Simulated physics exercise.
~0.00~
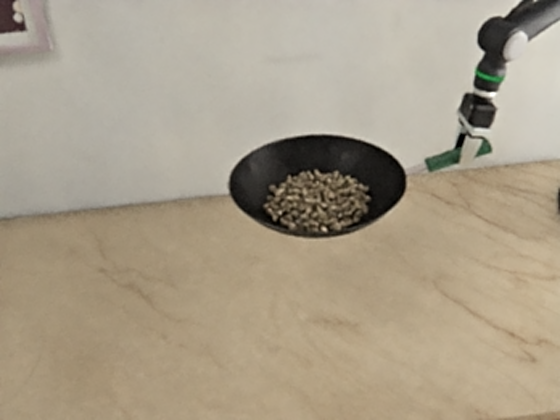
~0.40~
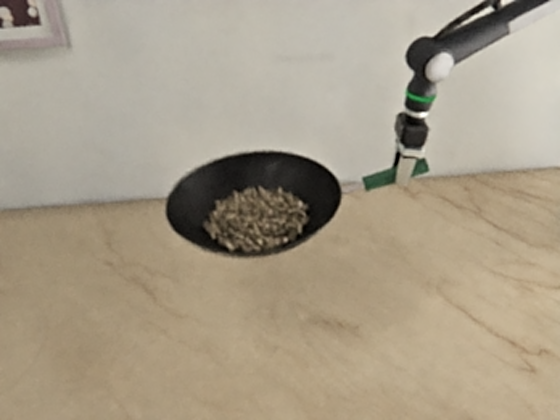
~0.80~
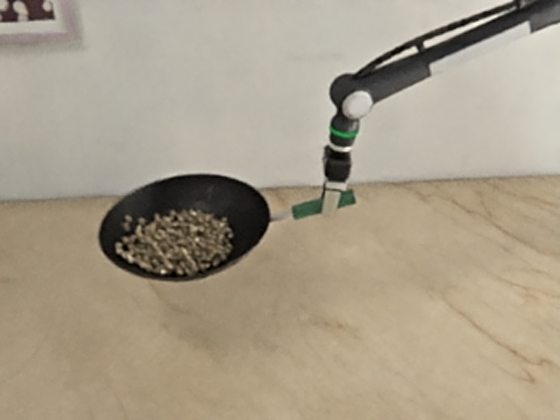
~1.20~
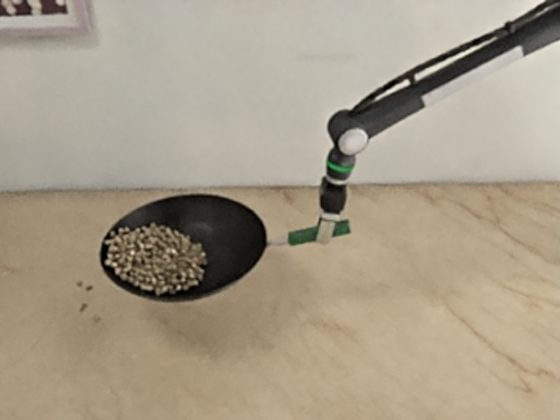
On a pale veined surface before a plain wall, a robot arm grips a black wok of small pebbles by its handle, carrying it left and then lower as the heap shifts to the left side and a few pebbles spill over the rim.
